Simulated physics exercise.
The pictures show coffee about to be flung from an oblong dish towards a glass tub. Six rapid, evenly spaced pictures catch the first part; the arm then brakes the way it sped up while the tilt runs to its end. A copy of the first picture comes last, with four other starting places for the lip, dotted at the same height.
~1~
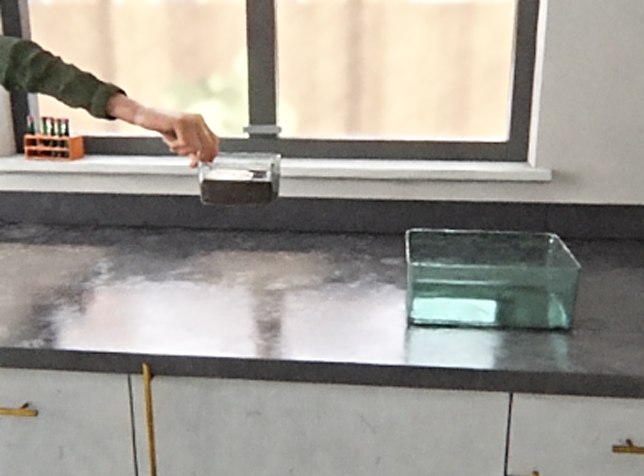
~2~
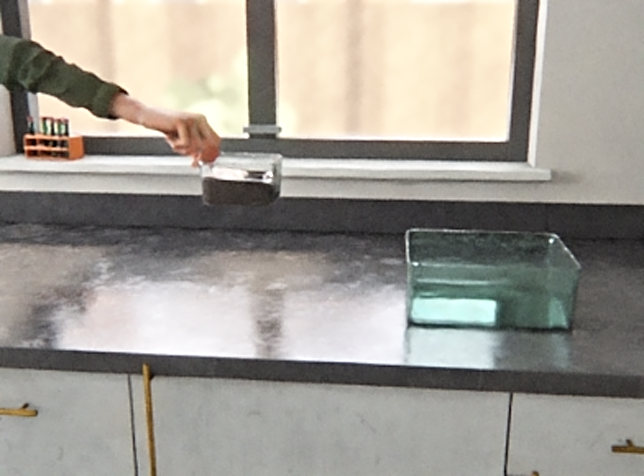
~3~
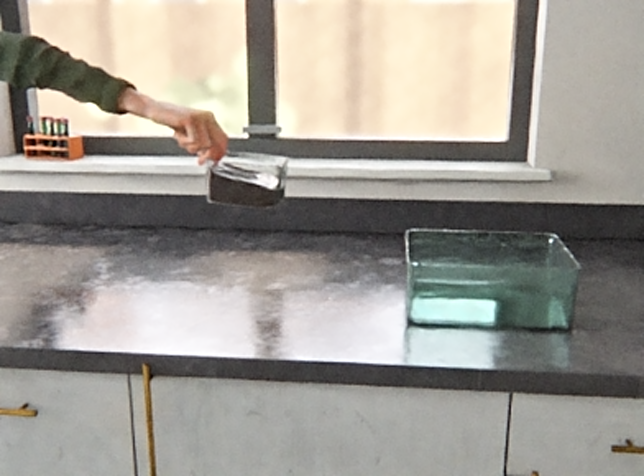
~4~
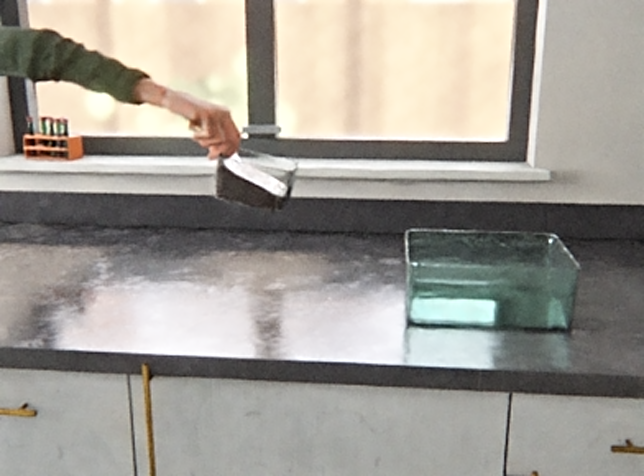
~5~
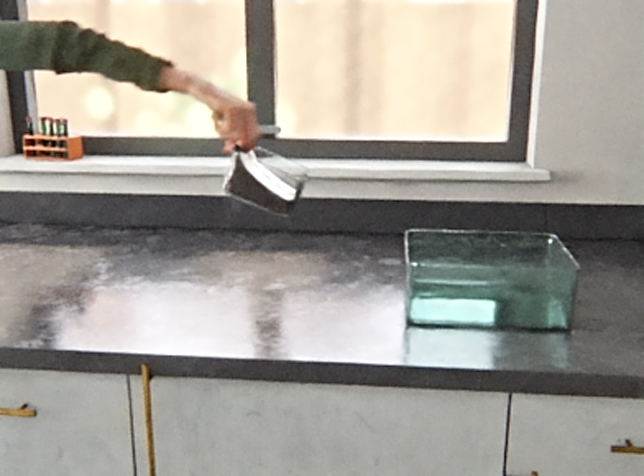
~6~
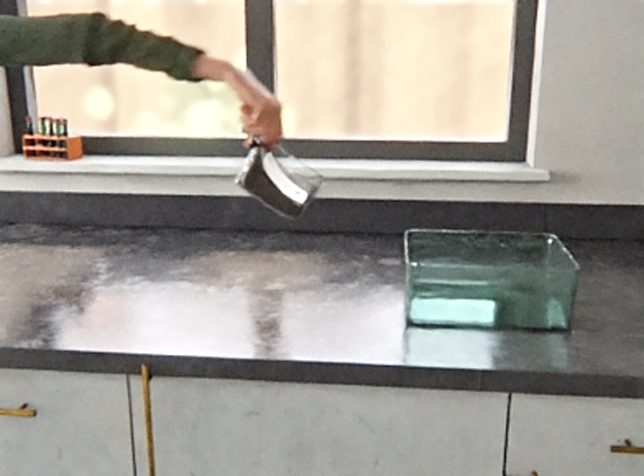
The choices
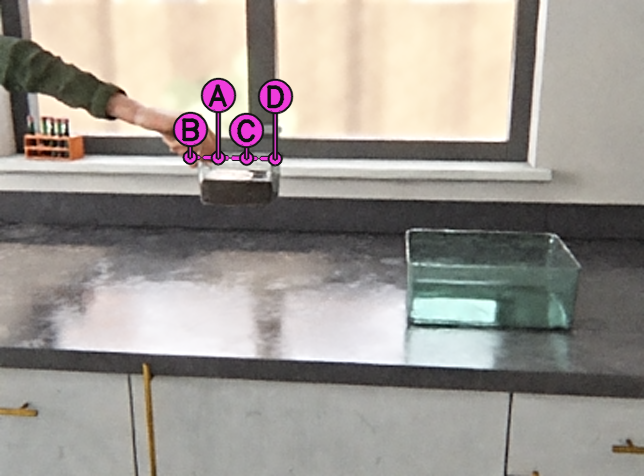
We see a green-sleeved arm holding a small clear dish of dark contents above a dark countertop, moving it slightly right and tilting it progressively downward toward the right, while a greenish glass tub sits still.
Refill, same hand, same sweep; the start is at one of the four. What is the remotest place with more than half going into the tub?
Go for C.
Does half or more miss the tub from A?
Yes.
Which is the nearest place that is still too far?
Place A.
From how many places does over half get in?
Two.
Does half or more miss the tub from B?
Yes.
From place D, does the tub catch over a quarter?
Yes, clearly.
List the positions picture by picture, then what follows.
The first frame shows upright, lip at (275, 158); tub from (407, 320) to (573, 327); nothing has left yet.
The second frame shows upright, lip at (277, 159); nothing has left yet.
The third frame shows tipped about 4°, lip at (284, 161); nothing has left yet.
The fourth frame shows tipped about 11°, lip at (294, 166); nothing has left yet.
The fifth frame shows tipped about 21°, lip at (307, 174); coffee is over the rim, down to (244, 147).
The sixth frame shows tipped about 34°, lip at (322, 183); coffee is over the rim, down to (254, 145).
On the marked copy, A at (218, 157); B at (190, 157); C at (246, 158); D at (275, 158).
Choosing A, about 17 % lands in the tub, 77 % falls short and 5 % goes beside or beyond.
Choosing B, about 0 % lands in the tub, 94 % falls short and 5 % goes beside or beyond.
Choosing C, about 66 % lands in the tub, 22 % falls short and 12 % goes beside or beyond.
Choosing D, about 79 % lands in the tub, 9 % falls short and 13 % goes beside or beyond.
